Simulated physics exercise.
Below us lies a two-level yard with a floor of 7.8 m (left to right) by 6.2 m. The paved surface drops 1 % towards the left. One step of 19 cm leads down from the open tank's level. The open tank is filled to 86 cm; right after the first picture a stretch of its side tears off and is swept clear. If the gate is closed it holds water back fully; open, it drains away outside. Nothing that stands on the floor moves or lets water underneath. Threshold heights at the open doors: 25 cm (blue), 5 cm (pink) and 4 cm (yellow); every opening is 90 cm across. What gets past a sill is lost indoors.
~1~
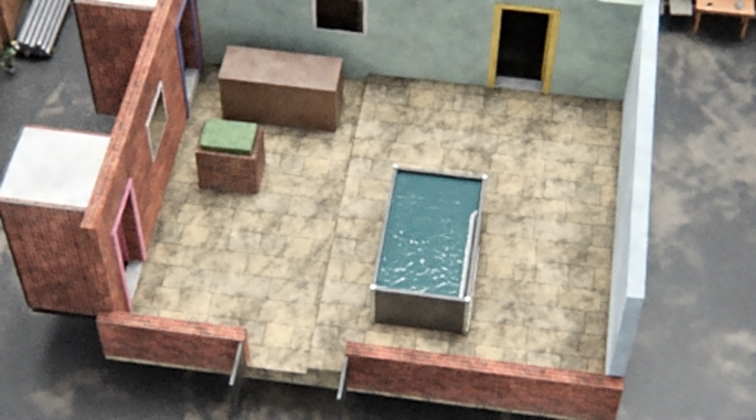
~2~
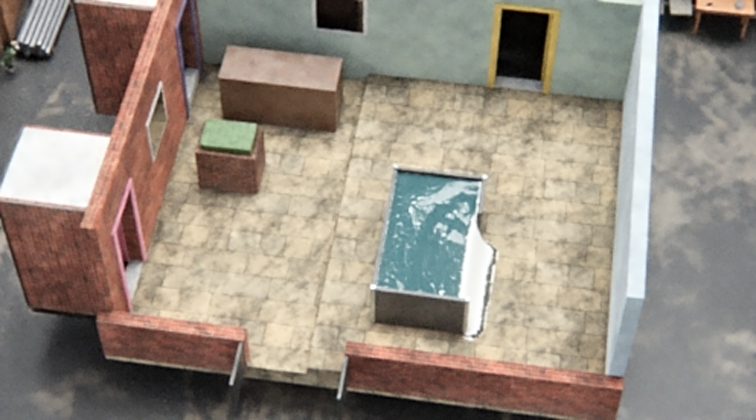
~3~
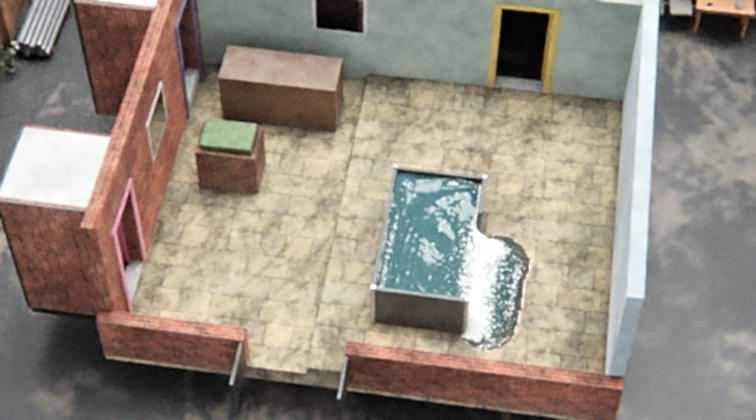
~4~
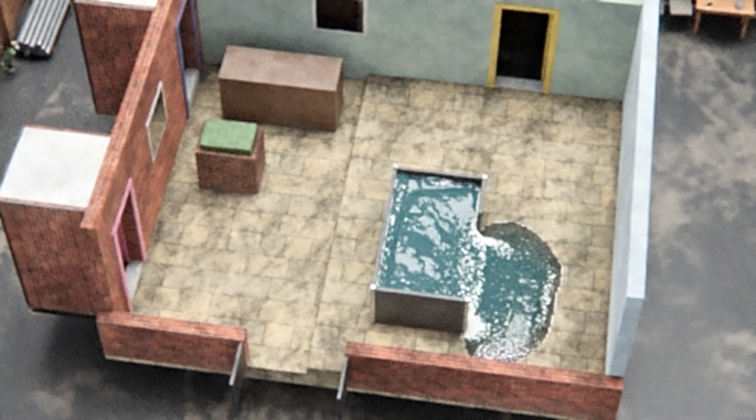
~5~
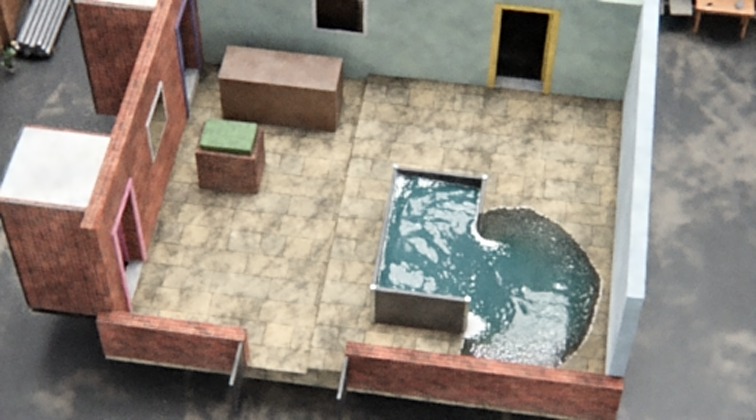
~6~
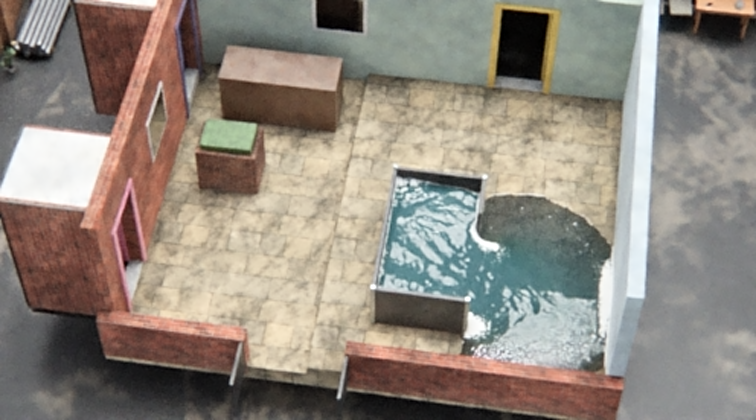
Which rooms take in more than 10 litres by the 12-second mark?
Door by door: At the blue door it stays under the limit; at the pink door it exceeds the limit; at the yellow door it exceeds the limit.
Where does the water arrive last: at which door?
Last comes the blue one.
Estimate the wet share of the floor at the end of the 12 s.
Some 95 per cent of it.
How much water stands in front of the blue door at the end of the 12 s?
About 10.0 cm.
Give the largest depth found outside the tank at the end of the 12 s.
Up to some 14 cm.
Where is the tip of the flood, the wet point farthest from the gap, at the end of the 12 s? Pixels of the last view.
At about (204, 67).
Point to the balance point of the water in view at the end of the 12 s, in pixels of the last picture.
At about (356, 215).
A moment later water covers 20 % of the floor and is deepest (66 cm) near (598, 391); blue door not reached, pink door not reached, yellow door not reached.
Soon after water covers 25 % of the floor and is deepest (44 cm) near (592, 314); blue door not reached, pink door not reached, yellow door not reached.
Next water covers 50 % of the floor and is deepest (24 cm) near (607, 118); blue door not reached, pink door not reached, yellow door 12 cm at the sill, 21 L in.
Later on water covers 85 % of the floor and is deepest (18 cm) near (223, 69); blue door 11 cm at the sill, 0 L in, pink door 10 cm at the sill, 50 L in, yellow door 11 cm at the sill, 163 L in.
At the end water covers 95 % of the floor and is deepest (14 cm) near (204, 67); blue door 10 cm at the sill, 0 L in, pink door 10 cm at the sill, 113 L in, yellow door 5 cm at the sill, 208 L in.
